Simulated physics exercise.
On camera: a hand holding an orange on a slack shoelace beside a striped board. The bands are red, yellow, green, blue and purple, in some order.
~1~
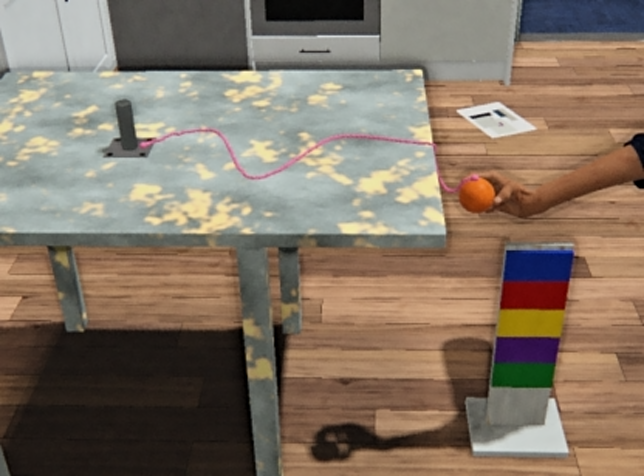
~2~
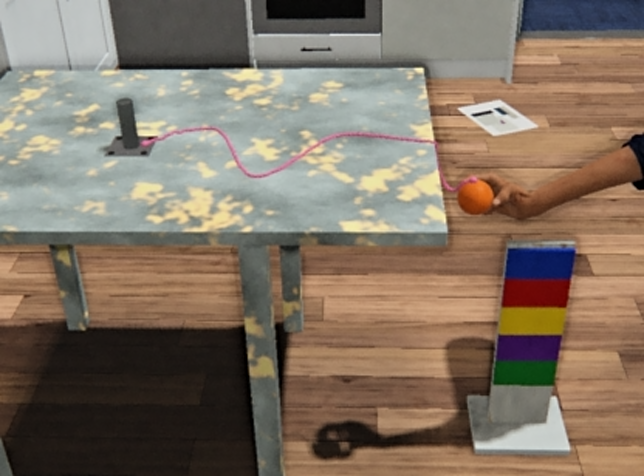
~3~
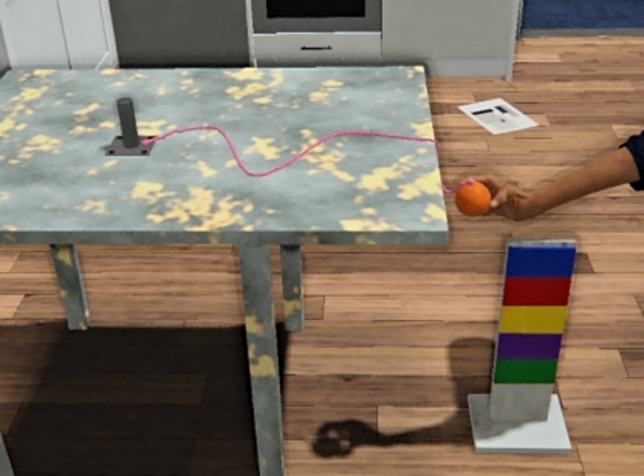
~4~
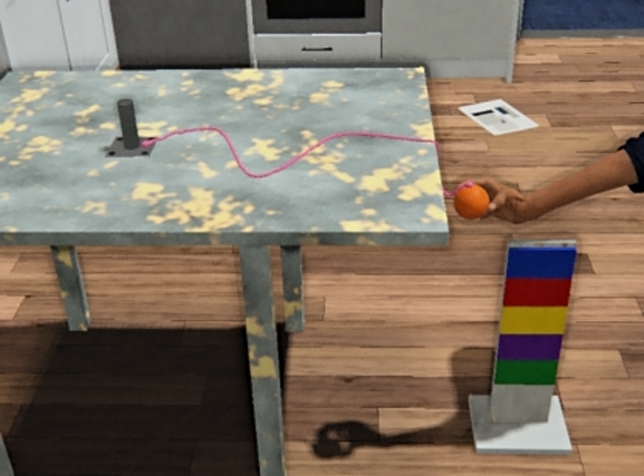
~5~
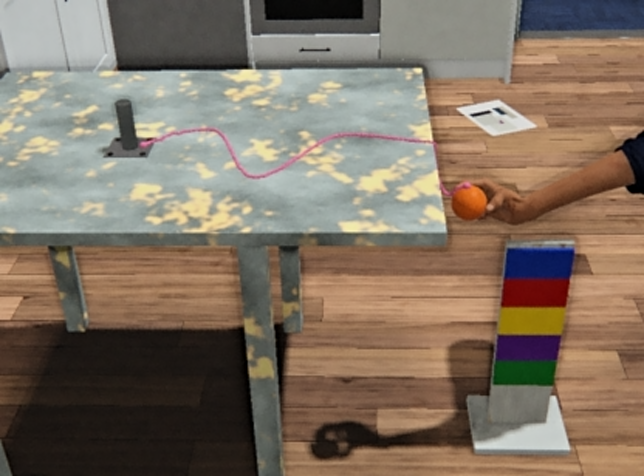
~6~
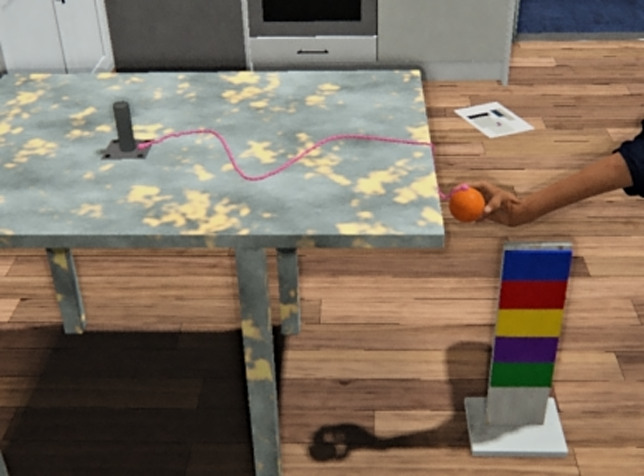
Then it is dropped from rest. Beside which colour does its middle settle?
The shoelace holds its middle at purple.
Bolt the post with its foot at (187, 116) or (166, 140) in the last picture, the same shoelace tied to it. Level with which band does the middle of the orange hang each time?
Taking them in turn: Green; green.
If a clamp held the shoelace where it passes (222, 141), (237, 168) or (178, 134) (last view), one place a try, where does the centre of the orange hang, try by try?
About (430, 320), (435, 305) and (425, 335).
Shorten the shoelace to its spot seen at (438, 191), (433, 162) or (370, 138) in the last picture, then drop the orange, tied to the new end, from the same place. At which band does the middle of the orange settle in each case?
Try by try: Yellow; red; higher than all five.
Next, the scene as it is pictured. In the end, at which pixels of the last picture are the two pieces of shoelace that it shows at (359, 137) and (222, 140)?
Near (431, 211) and (248, 152).
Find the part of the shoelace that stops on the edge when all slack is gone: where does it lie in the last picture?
Near (313, 148).
Soon after, orange near (448, 339); level with purple.
After that, orange near (396, 353); level with purple.
And then, orange near (443, 346); level with purple.
In the end, orange near (422, 354); level with purple. At purple.
